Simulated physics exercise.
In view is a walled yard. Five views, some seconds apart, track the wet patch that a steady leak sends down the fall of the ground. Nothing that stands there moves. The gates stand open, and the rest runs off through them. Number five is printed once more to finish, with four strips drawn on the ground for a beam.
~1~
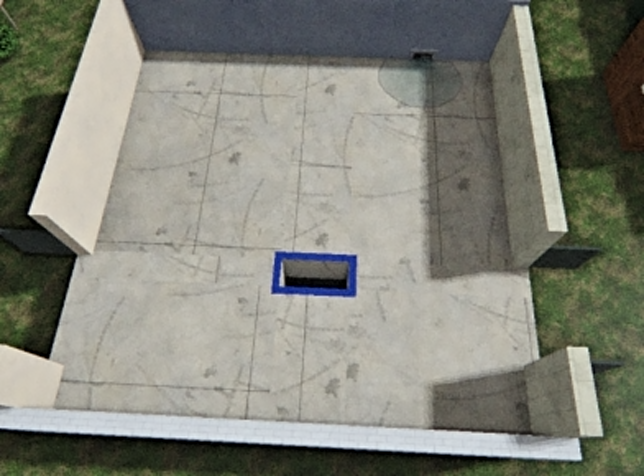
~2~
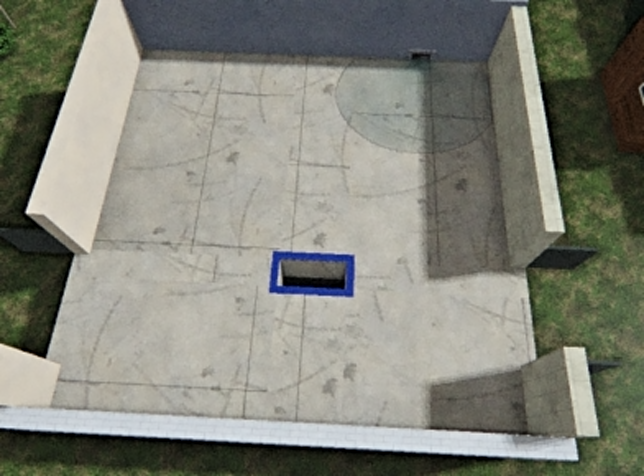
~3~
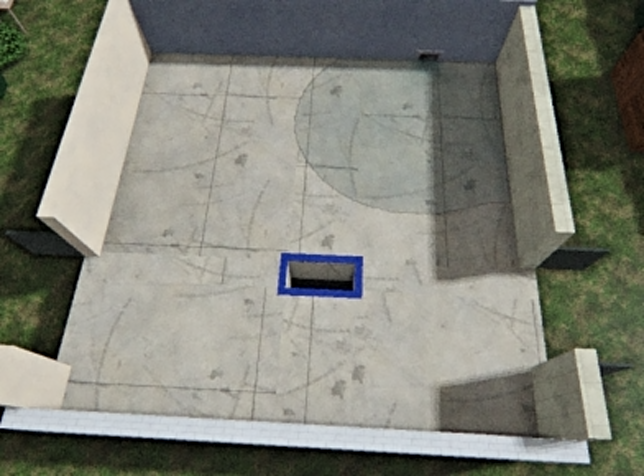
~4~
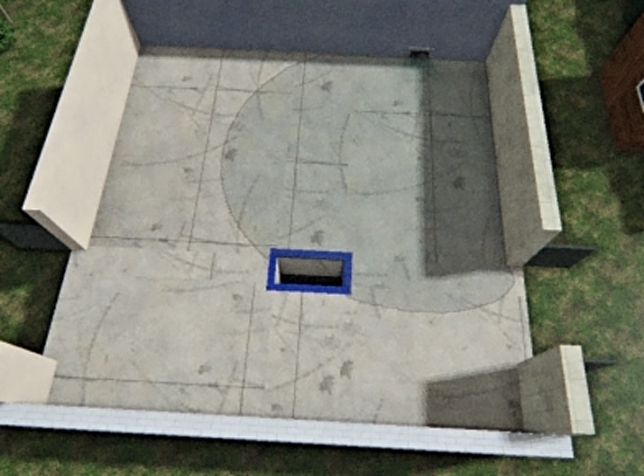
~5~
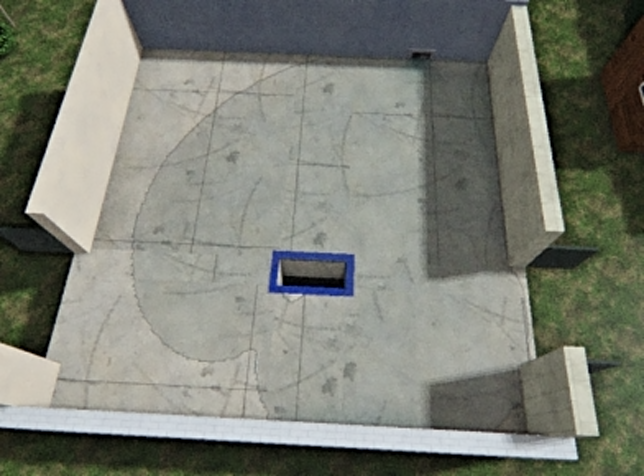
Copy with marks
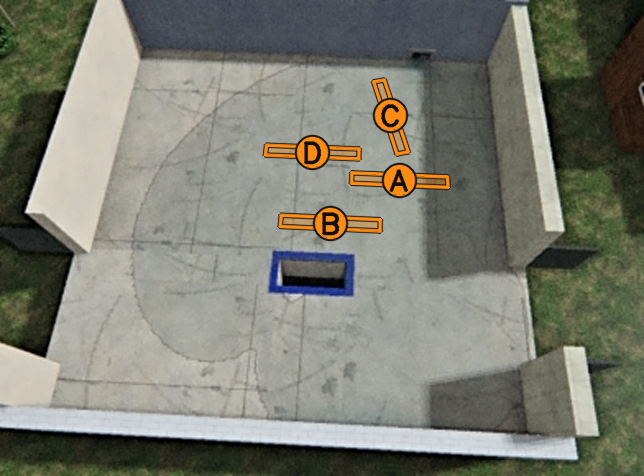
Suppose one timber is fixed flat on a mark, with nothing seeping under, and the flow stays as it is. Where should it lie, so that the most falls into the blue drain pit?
D.
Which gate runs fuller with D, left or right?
More leaves on the left.
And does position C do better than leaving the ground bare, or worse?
Worse.
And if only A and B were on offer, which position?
A.
In orange, A from (351, 178) to (447, 182); B from (280, 220) to (380, 225); C from (378, 80) to (402, 152); D from (265, 150) to (358, 153).
With A, about 12 % of the stream goes into the blue drain pit, about 85 % out by the gates.
With B, about 8 % of the stream goes into the blue drain pit, about 89 % out by the gates.
With C, about 13 % of the stream goes into the blue drain pit, about 85 % out by the gates.
With D, about 22 % of the stream goes into the blue drain pit, about 75 % out by the gates.
